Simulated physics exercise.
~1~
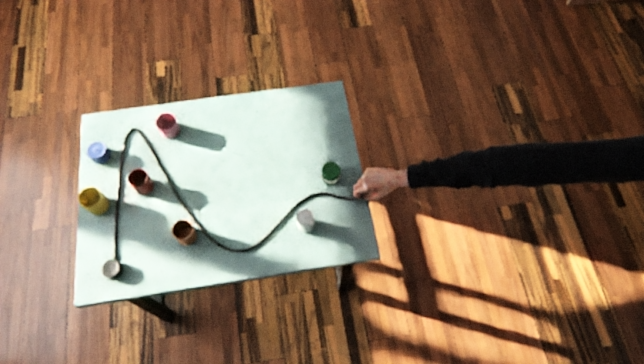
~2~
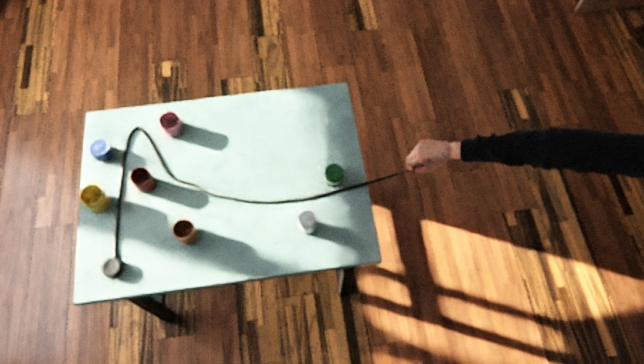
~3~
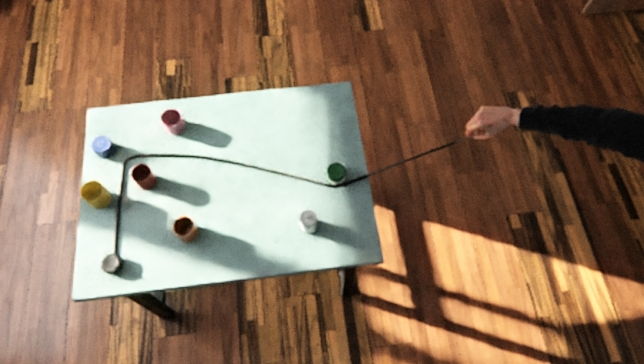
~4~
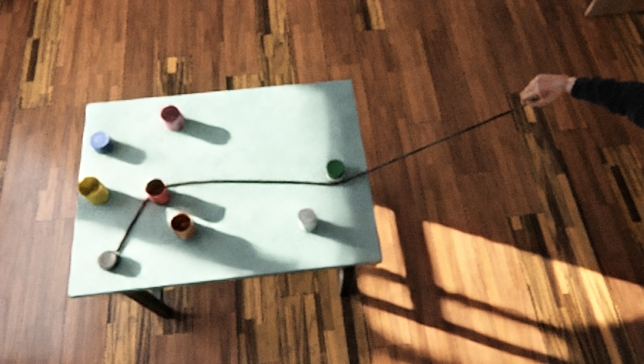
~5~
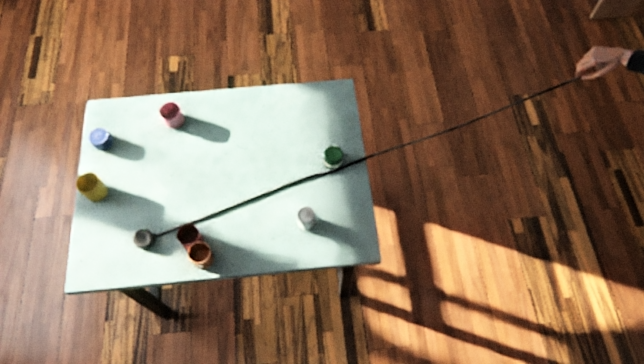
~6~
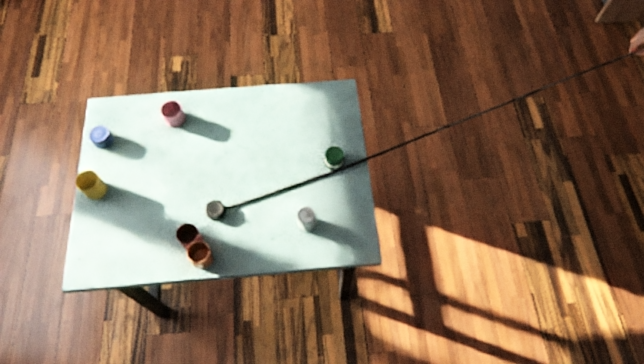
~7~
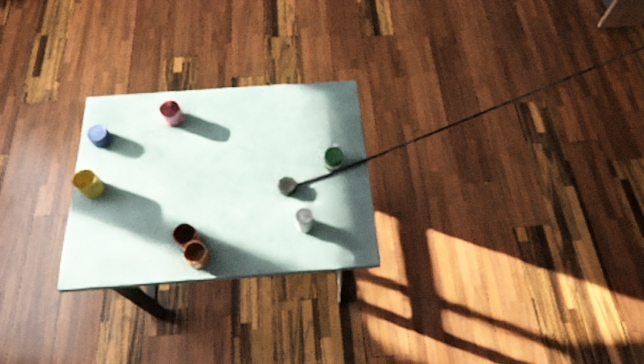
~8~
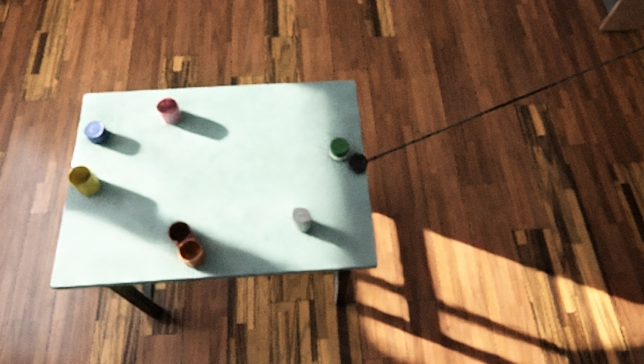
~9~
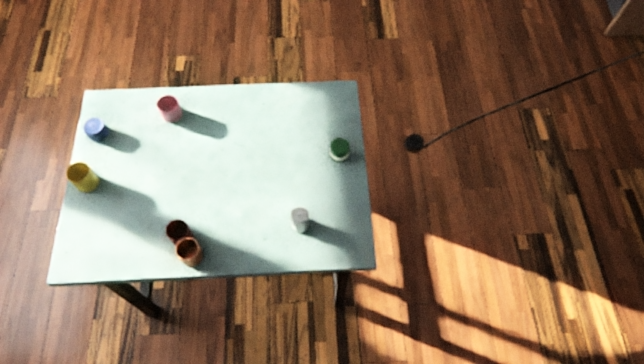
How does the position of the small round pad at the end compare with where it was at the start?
At the start it sits on the table near the lower left corner, and by the end it is off the tabletop, beyond the right edge and higher up in the view.
A dark cable tied to a small round dark pad winds among seven containers on a pale table, seen from above on a wooden floor. Blue and yellow ones stand at the left, pink at the upper left, red and orange nearer the middle, green and white towards the right. A hand draws the cable right and slightly upward, straightening its curves. The tightening line drags the red cup down against the orange mug, which shifts a little, and the green tin is nudged slightly. The pad slides across, passes the green tin and ends beyond the right edge, the hand out of view.
